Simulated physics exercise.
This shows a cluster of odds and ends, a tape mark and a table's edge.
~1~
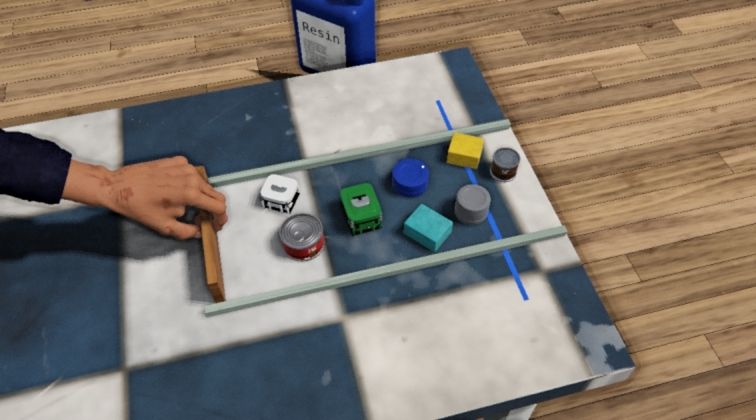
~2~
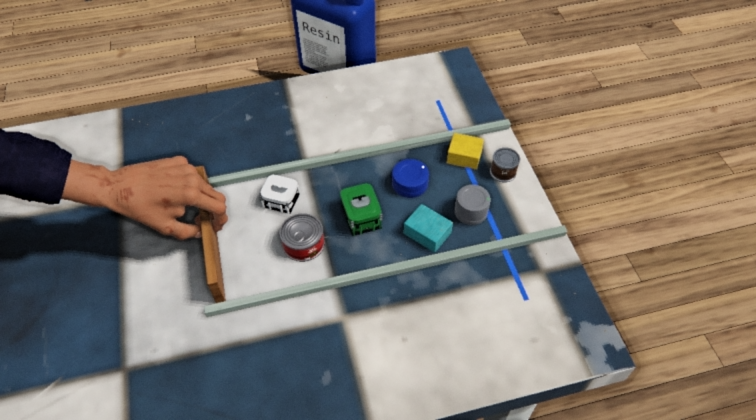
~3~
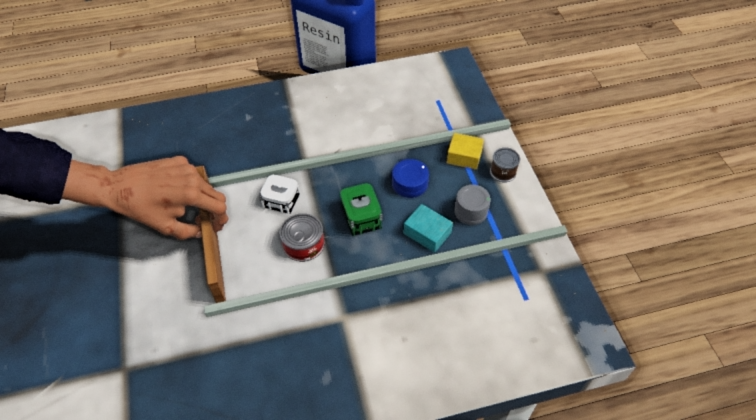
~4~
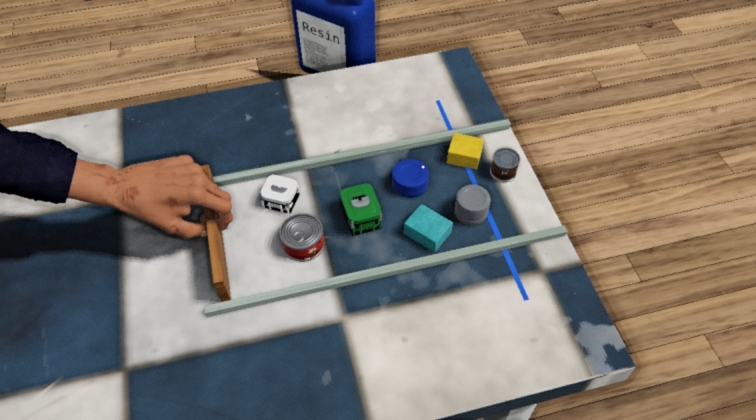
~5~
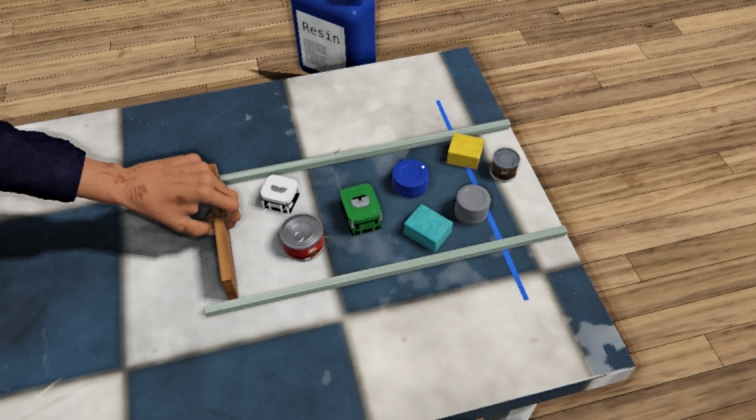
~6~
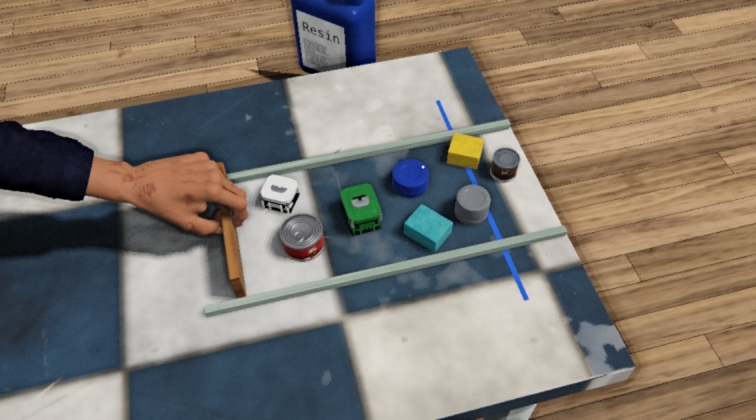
On a checkered tabletop, a hand holding a wooden board still, then sliding it slightly right toward small containers and blocks.
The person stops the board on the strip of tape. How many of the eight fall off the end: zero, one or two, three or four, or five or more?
As it turns out, the number that fall off is one or two.
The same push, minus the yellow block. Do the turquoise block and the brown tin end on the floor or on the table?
The turquoise block holds on, the brown tin is lost.
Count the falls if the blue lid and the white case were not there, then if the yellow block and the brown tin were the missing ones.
Fallen: 0, and 0 in the other try.
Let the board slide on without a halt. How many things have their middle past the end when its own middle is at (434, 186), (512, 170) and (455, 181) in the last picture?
Place by place, 0, 5 and 0.
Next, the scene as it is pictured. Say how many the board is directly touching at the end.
It touches 3.
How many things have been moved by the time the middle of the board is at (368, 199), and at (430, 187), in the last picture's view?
At the one place 5, at the other 7.
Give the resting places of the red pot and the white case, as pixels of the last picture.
First (508, 202), then (477, 149).
Early on, none off yet; brown tin at rest near (505, 165); yellow block at rest near (465, 151); grey lid at rest near (472, 205).
Finally, the number that fall off is one or two; lost, yellow block and brown tin.
